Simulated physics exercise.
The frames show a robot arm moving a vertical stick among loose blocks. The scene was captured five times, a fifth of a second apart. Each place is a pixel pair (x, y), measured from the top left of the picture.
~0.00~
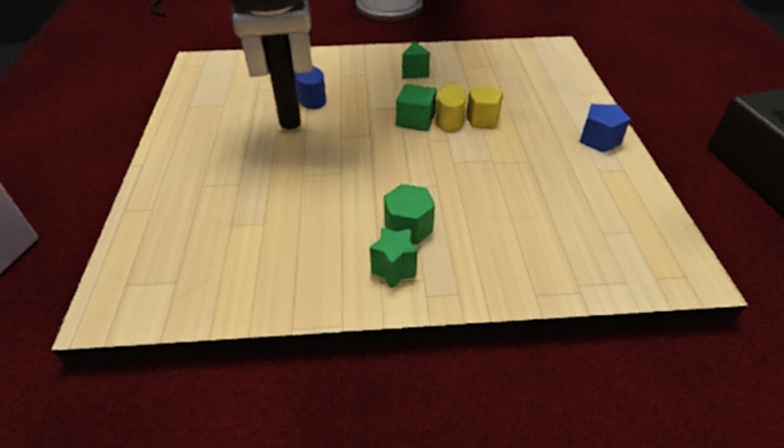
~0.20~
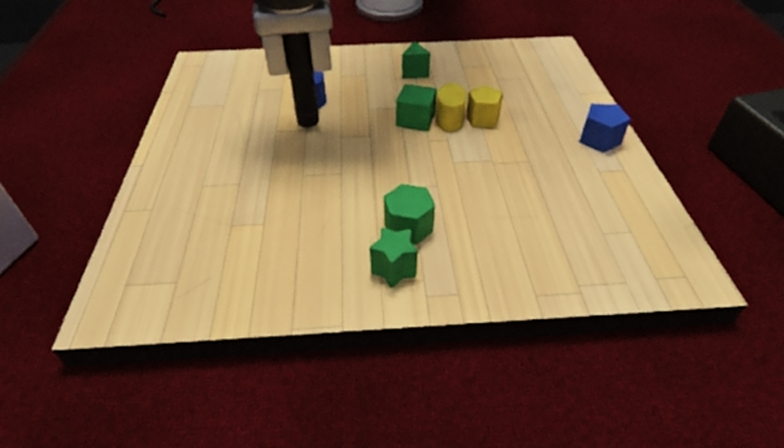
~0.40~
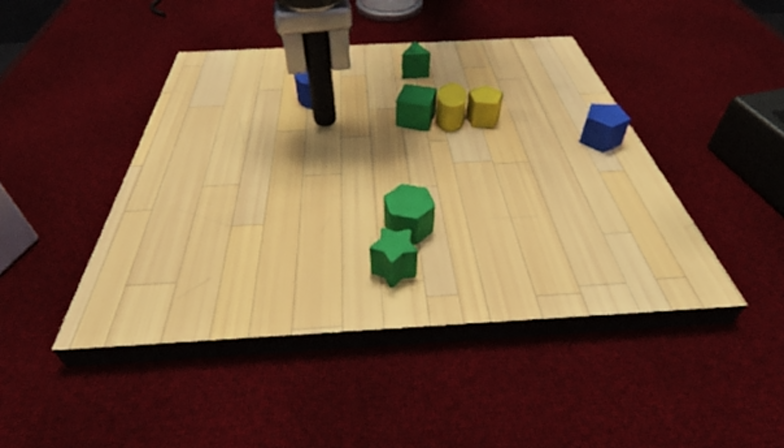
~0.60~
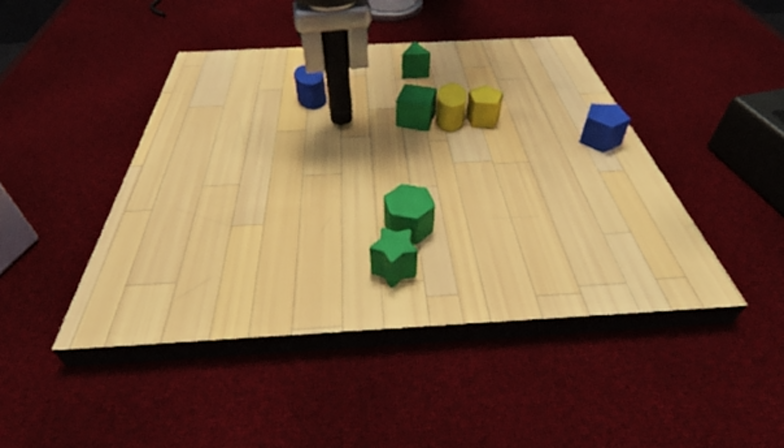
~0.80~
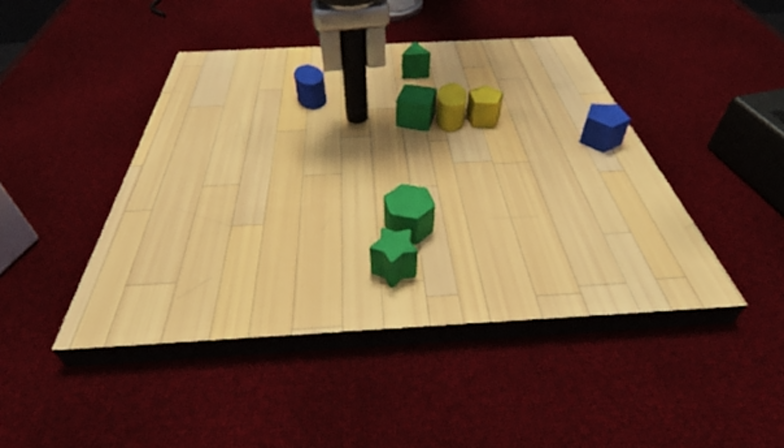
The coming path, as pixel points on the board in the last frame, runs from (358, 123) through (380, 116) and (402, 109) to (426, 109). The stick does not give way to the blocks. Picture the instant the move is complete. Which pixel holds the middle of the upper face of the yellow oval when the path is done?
It should be at (483, 104) by then.
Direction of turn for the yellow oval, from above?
It turns counter-clockwise.
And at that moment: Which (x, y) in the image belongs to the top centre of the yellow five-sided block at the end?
Its top middle is near (510, 98).
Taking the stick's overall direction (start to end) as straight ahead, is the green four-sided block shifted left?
No, I don't think so.
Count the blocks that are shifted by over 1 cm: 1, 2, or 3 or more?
I count three at least.
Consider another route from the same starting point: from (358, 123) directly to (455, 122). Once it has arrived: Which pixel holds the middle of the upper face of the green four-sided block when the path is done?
I'd say the green four-sided block ends with its top centre at (478, 86).
On the path given first. Halfway along, stick (391, 106); nothing pushed yet.
At the end, stick (426, 104); blue oval in place; green four-sided block (443, 98), turned 45° clockwise; yellow oval (483, 104), turned 25° anticlockwise; yellow five-sided block (510, 98).
